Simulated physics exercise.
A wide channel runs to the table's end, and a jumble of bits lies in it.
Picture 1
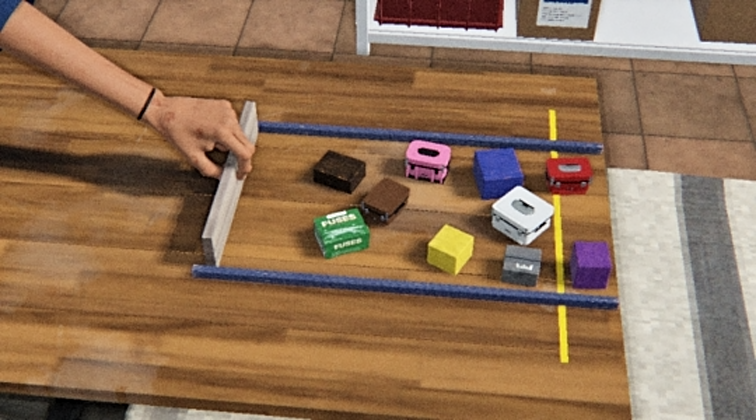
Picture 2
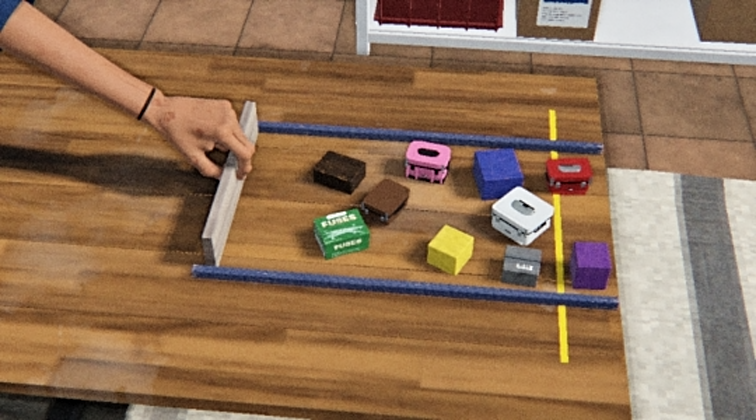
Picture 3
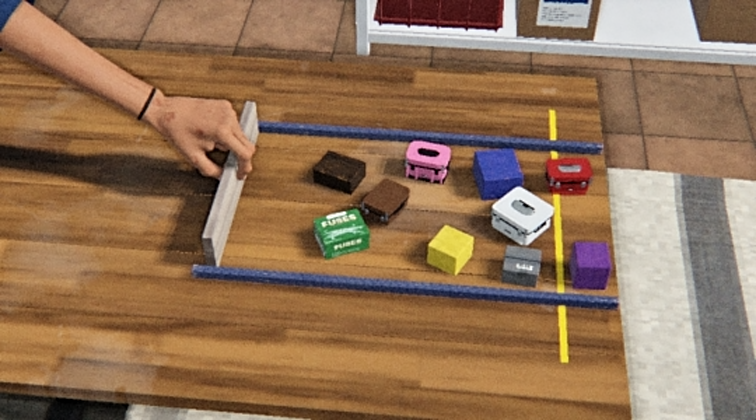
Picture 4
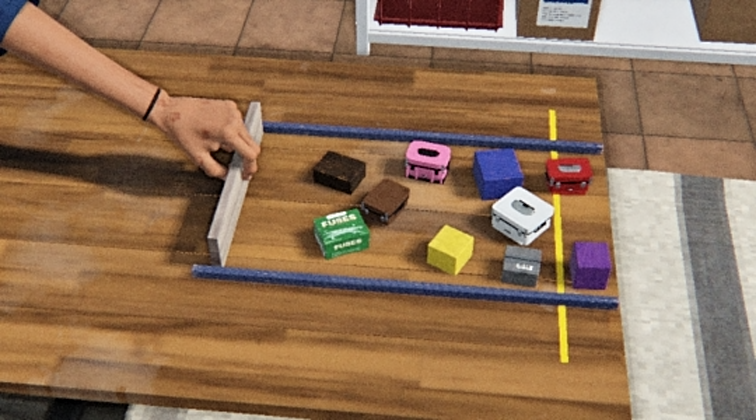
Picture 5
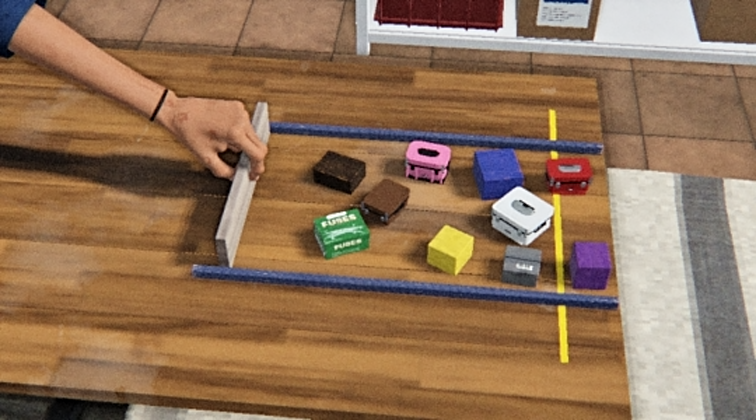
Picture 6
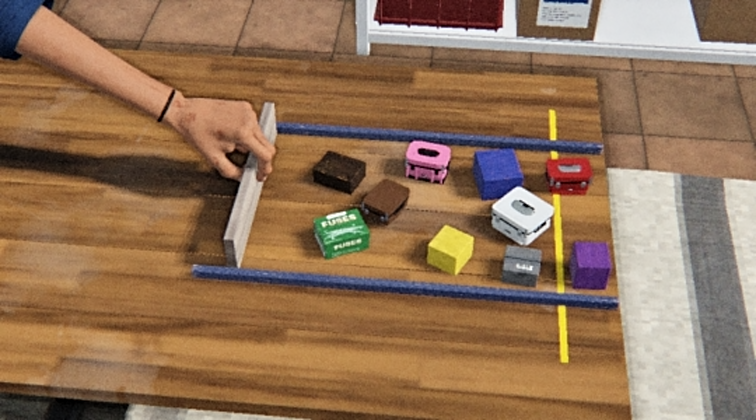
On a wooden table, a hand holding an upright board between blue rails, then sliding it slightly right towards scattered boxes.
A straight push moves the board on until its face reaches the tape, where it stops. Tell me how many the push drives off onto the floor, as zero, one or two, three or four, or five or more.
Over the end go more than four.
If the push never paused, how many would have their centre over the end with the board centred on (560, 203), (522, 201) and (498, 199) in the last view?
7, 4 and 2.
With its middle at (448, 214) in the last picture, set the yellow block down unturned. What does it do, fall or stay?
From that start, the object then is safe.
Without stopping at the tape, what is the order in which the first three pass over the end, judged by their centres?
They are the red case, then the purple block, then the blue block.
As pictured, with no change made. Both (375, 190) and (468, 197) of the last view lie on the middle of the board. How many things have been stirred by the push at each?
First 4, then 10.
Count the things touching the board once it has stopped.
That comes to 3.
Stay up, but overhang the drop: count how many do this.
0 is the number.
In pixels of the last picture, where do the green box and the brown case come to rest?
The green box at (585, 259), the brown case at (574, 214).
Soon after, none off yet; purple block at rest near (590, 266); red case at rest near (568, 177); white case at rest near (522, 217).
By the end, the number that fall off is five or more; fallen, pink case, yellow block, blue block, grey box, white case, red case and purple block.
